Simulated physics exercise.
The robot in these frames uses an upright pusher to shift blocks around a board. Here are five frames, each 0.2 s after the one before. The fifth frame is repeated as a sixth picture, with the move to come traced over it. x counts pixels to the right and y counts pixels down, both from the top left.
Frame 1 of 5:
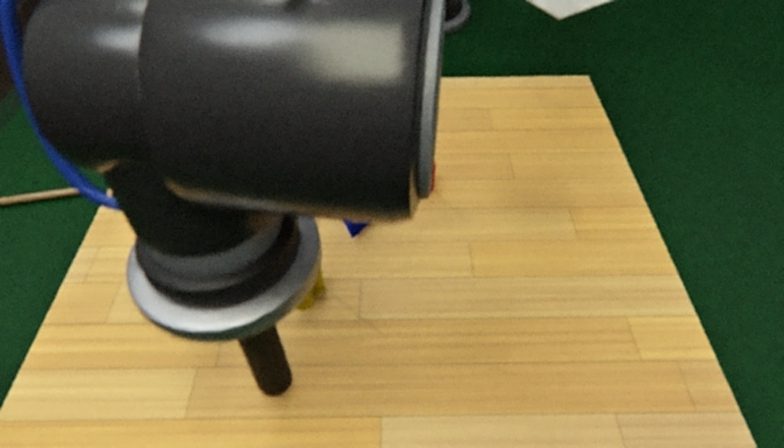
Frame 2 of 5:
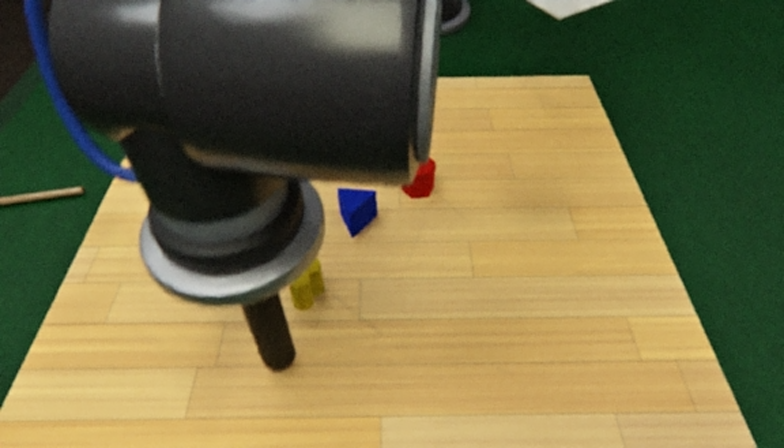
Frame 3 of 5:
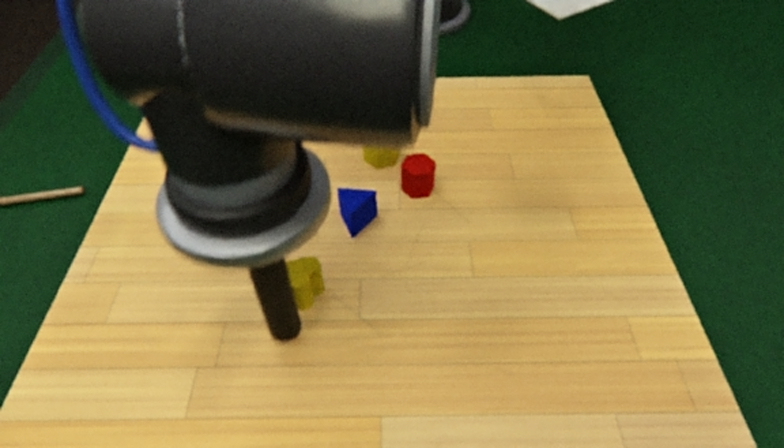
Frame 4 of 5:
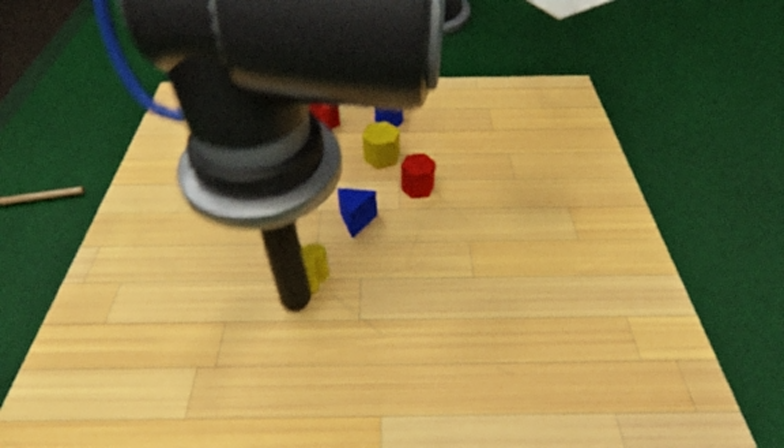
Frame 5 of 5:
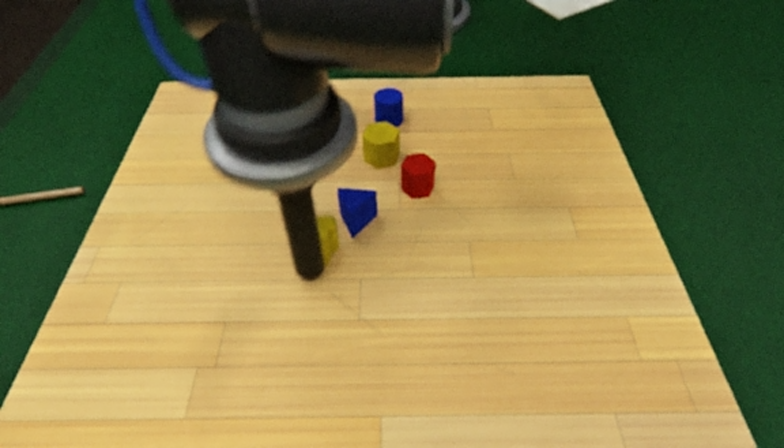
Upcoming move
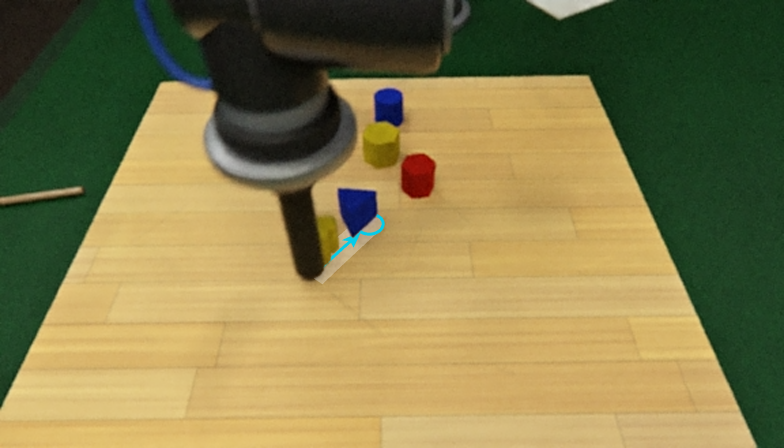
The video shows a dark robot arm moving its upright pusher up and slightly right across a wooden board, uncovering several colored blocks, then pushing a yellow block a short distance closer to a blue triangle.
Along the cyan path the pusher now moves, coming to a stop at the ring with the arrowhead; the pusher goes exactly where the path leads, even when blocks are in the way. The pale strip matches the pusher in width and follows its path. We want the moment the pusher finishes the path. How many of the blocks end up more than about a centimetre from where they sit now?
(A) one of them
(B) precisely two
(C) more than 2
B: Precisely two.
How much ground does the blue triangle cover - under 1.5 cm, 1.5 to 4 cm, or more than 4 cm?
Answer: 1.5 to 4 cm.
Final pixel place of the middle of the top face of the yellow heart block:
Around pixel (334, 197).
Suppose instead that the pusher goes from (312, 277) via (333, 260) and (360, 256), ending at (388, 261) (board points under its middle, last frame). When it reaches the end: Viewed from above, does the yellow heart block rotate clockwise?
No, I don't think so.
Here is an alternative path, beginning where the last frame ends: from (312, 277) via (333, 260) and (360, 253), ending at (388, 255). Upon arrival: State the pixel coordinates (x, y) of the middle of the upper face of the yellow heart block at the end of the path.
Close to (332, 209).
The drawn path runs from (312, 277) directly to (370, 224).
On the path given first. Halfway along, pusher at (341, 240); yellow heart block at (330, 203), turned 60° anticlockwise.
At the end, pusher at (369, 215); yellow heart block at (334, 197), turned 100° anticlockwise; blue triangle at (369, 181), turned 55° anticlockwise; red hexagonal block not moved.
